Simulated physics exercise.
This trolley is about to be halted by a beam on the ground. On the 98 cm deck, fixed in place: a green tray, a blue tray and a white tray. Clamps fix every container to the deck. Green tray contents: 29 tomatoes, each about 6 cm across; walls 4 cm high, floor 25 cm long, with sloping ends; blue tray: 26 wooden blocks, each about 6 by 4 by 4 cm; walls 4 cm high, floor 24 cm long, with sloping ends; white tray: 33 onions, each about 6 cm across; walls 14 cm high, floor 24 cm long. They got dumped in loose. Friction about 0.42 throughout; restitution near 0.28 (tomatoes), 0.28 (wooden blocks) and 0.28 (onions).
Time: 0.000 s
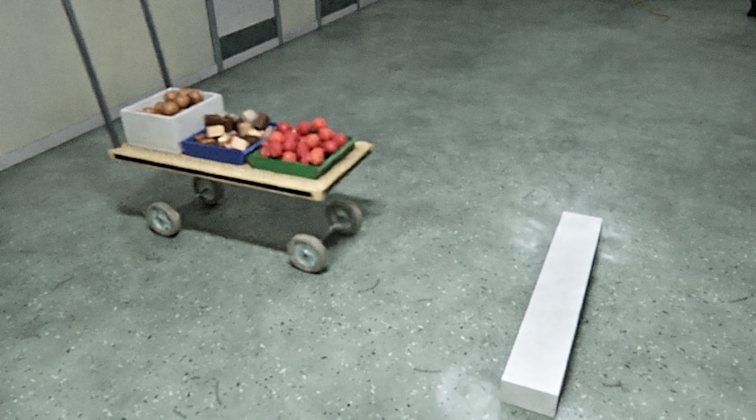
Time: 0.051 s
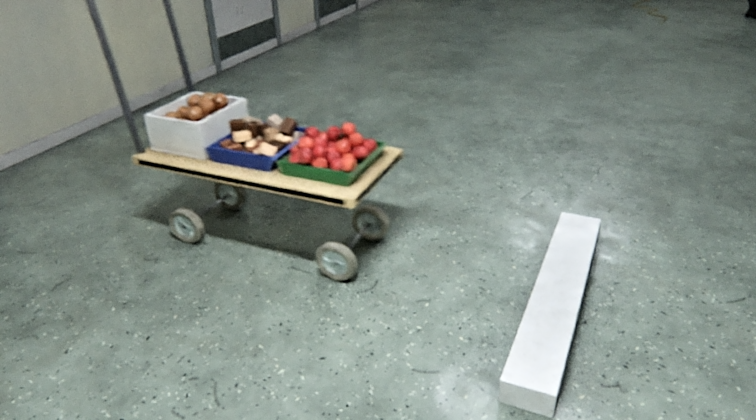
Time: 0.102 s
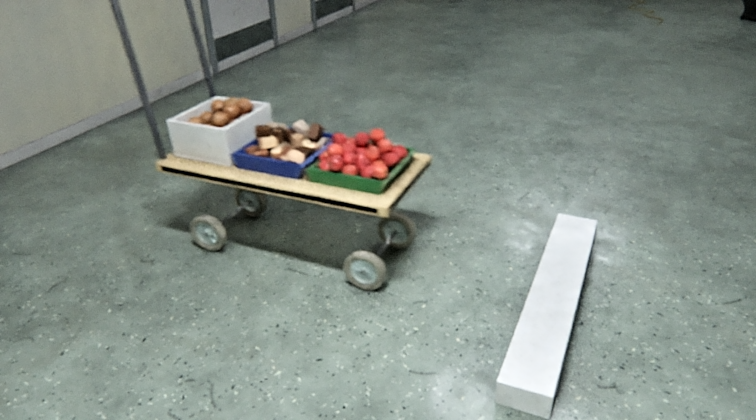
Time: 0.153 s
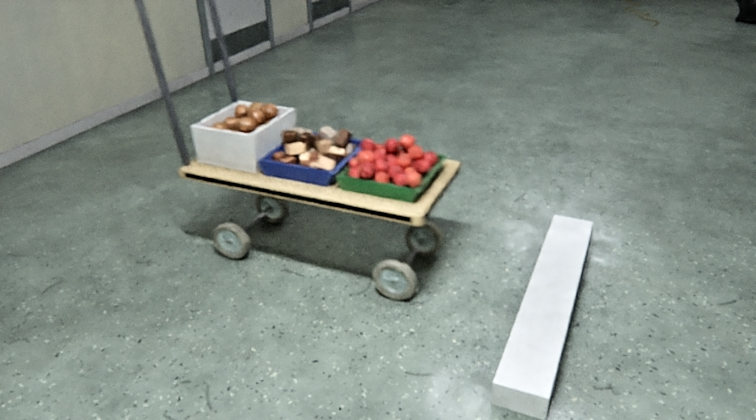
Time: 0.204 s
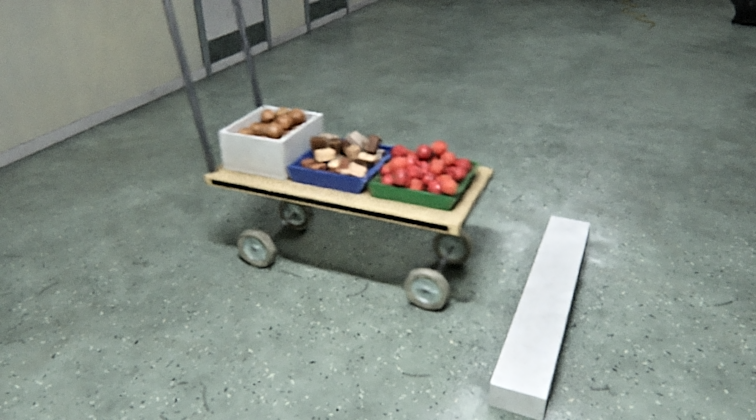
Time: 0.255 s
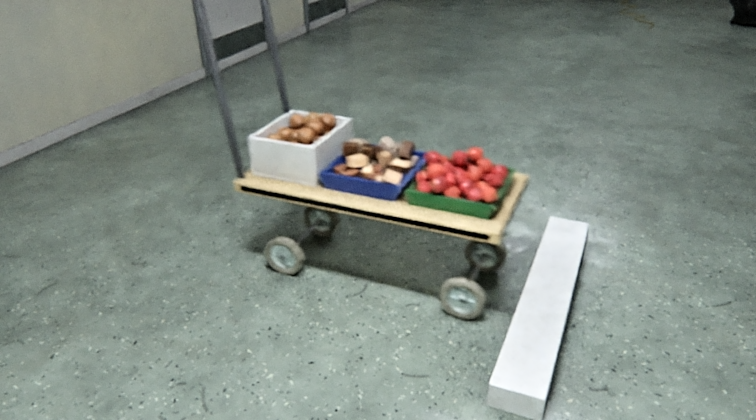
At first, a wooden-decked trolley carrying a white tray of round brown items, a blue tray of wooden blocks and a green tray of red balls stands left of a white beam on the floor. It rolls steadily rightward, its load staying in the trays, until its front wheels are close to the beam.
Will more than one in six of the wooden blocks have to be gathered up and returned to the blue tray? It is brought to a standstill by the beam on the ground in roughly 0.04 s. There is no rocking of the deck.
Yes. I expect the share that escapes to go past a sixth.
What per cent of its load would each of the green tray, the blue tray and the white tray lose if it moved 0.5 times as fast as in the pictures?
In that case the green tray sheds 10 per cent, the blue tray 0 per cent and the white tray 0 per cent.
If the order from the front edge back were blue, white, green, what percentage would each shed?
Green tray 30 %, blue tray 40 %, white tray 10 %.
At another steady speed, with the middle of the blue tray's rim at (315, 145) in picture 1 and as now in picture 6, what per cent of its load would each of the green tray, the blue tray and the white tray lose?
In that case you'd see green tray at 10, blue tray at 0 and white tray at 0 percent.
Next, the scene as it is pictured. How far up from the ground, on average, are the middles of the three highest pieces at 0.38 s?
I'd say near 64 cm.
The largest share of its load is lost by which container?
That would be the green tray.
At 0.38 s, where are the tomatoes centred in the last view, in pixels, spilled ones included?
Close to (514, 181).
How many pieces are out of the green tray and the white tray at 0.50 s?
Estimate at that time - green tray 12, white tray 3, give or take.
After 0.28 s, the wheels strike.
After 0.38 s, 4 of 29 out of the green tray, 2 of 26 out of the blue tray and 1 of 33 out of the white tray.
After 0.50 s, 11 of 29 out of the green tray, 8 of 26 out of the blue tray and 3 of 33 out of the white tray.
After 0.73 s, 16 of 29 out of the green tray, 10 of 26 out of the blue tray and 3 of 33 out of the white tray.
Outcome (at 1.23 s), 16 of 29 out of the green tray, 10 of 26 out of the blue tray and 3 of 33 out of the white tray. Asked share, 10 of 26, 38 per cent.
